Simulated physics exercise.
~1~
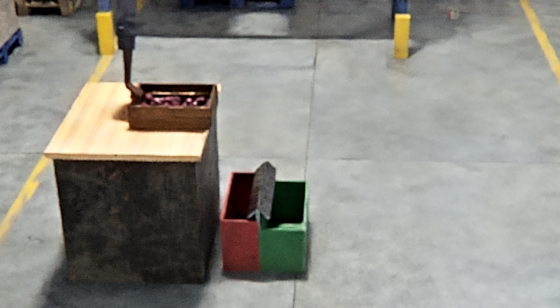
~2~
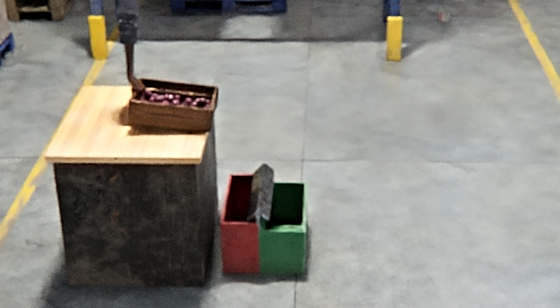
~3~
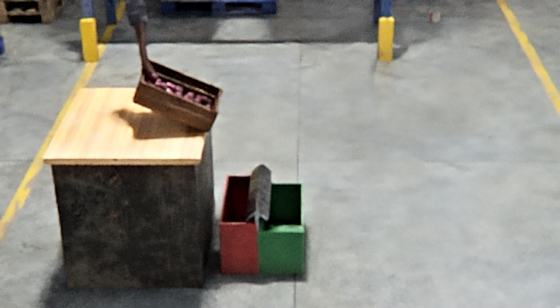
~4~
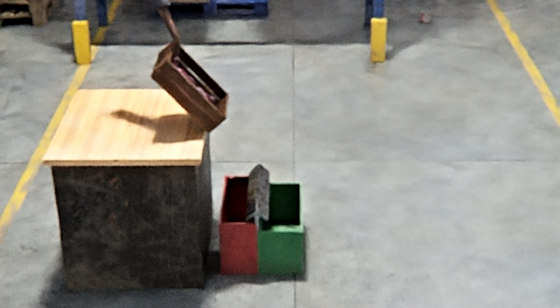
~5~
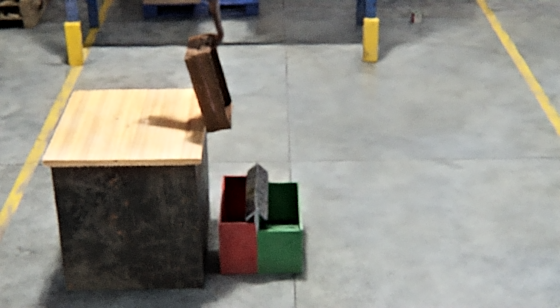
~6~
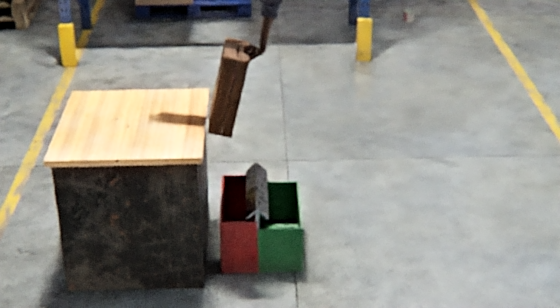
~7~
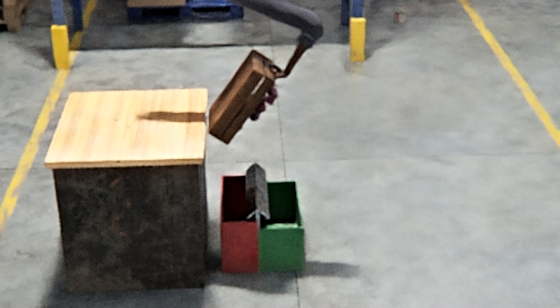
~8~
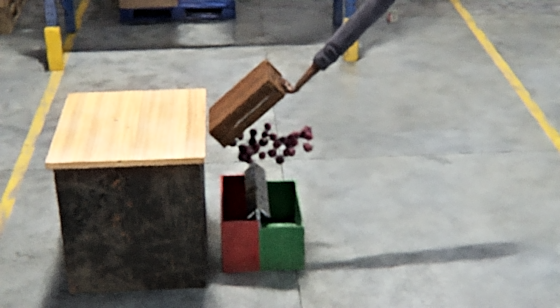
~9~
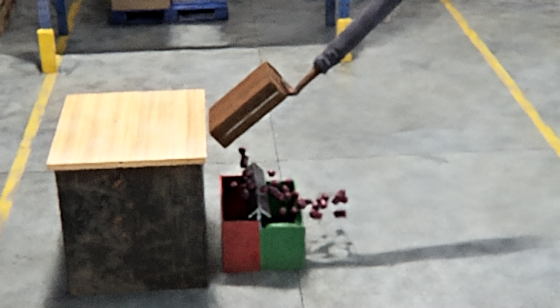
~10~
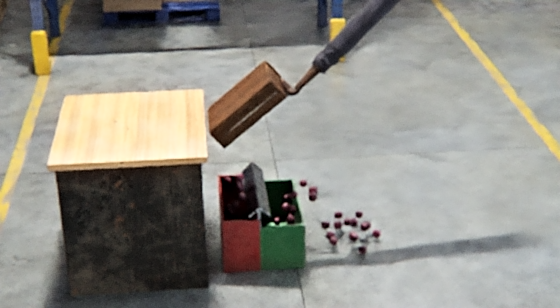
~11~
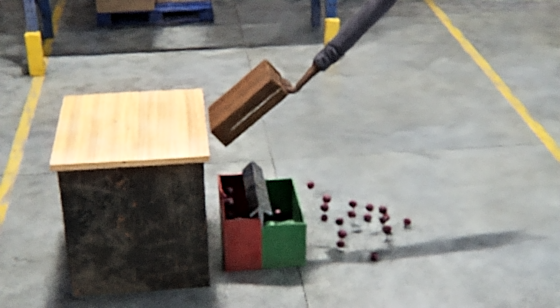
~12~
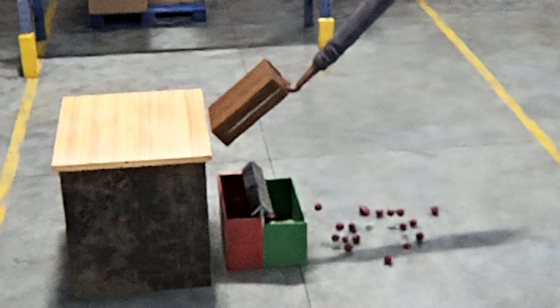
A dark mechanical arm lifts a brown wooden box of dark red onions off a pale-topped bench with dark sides, at the left of a grey warehouse floor marked with yellow lines, seen from slightly above. To the right of the bench stand a red tote and a green trough, with a dark ridge over the wall between them. The box swings right, tipping steadily until it hangs mouth down. The onions tumble out in a cluster, some dropping into both containers and others flying past the green one. These scatter rightward across the floor while the emptied box stays tilted above.
